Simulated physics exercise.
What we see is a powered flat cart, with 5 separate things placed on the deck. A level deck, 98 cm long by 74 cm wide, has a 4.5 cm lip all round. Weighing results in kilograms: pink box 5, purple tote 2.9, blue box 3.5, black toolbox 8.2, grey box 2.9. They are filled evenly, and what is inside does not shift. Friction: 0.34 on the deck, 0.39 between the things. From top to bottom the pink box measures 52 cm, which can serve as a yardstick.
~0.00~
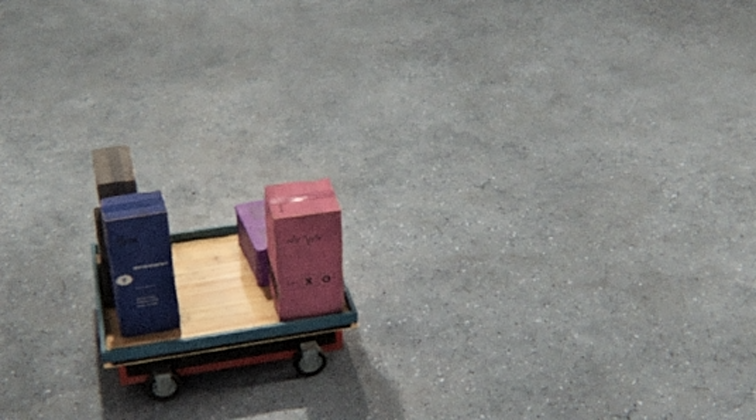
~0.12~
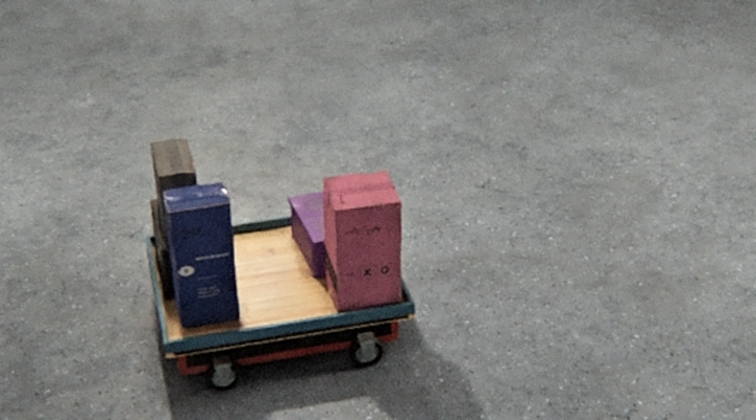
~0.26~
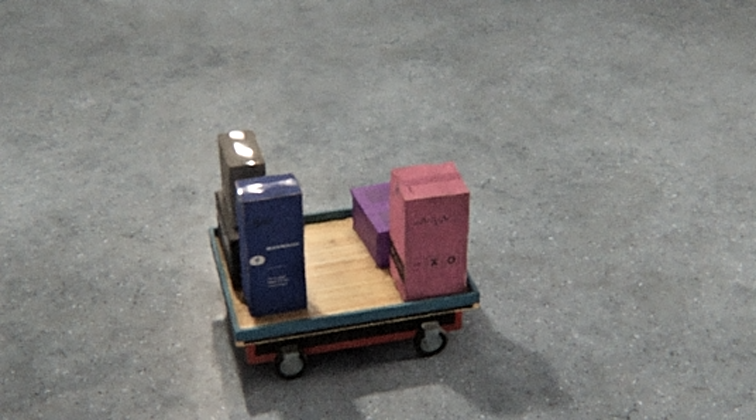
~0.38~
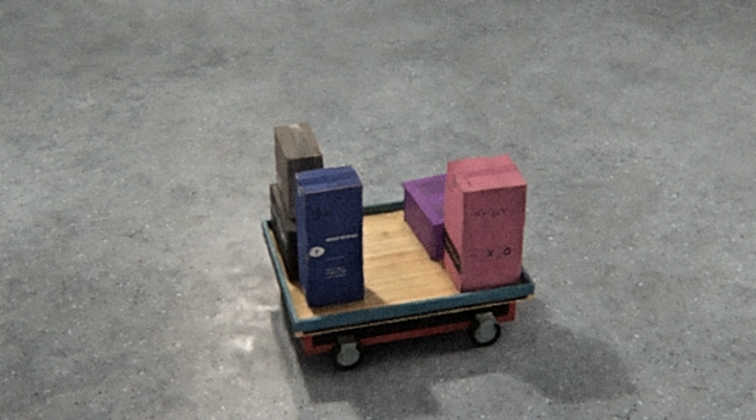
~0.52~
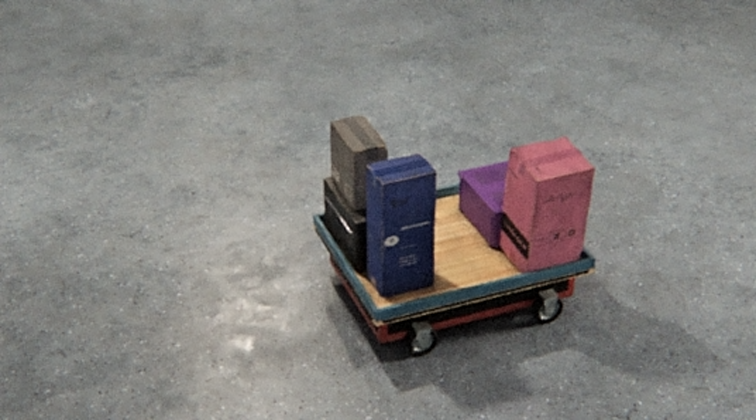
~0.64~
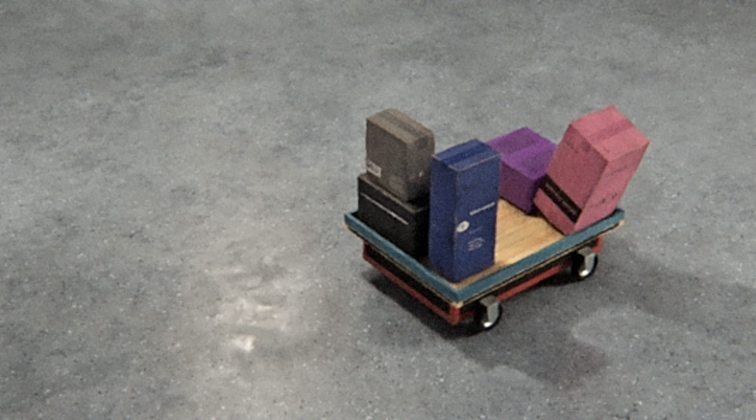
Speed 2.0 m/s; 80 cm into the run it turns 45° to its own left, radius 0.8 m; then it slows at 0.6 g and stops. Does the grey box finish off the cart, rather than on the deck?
No.
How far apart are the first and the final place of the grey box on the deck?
Roughly 28 centimetres.
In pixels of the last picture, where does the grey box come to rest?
Close to (527, 74).
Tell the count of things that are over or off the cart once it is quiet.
Total: 2.
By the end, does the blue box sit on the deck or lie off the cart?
When everything stops, the blue box is out of bounds.
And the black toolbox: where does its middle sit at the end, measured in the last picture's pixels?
Its centre ends close to (516, 129) in the last view.
After 0.94 s, cart has run 186 cm, turned 45°; pink box now off the cart; grey box slid 8 cm near (477, 116); blue box leaning 21°.
After 1.34 s, cart has run 207 cm, turned 45°, stopped; blue box now off the cart; grey box slid 25 cm near (523, 76); black toolbox slid 20 cm.
At rest (3.0 s), off the cart, pink box and blue box; not toppled but over 10 cm from the start, black toolbox and grey box; the last one in place, give or take 10 cm. In the last view, grey box near (527, 74).
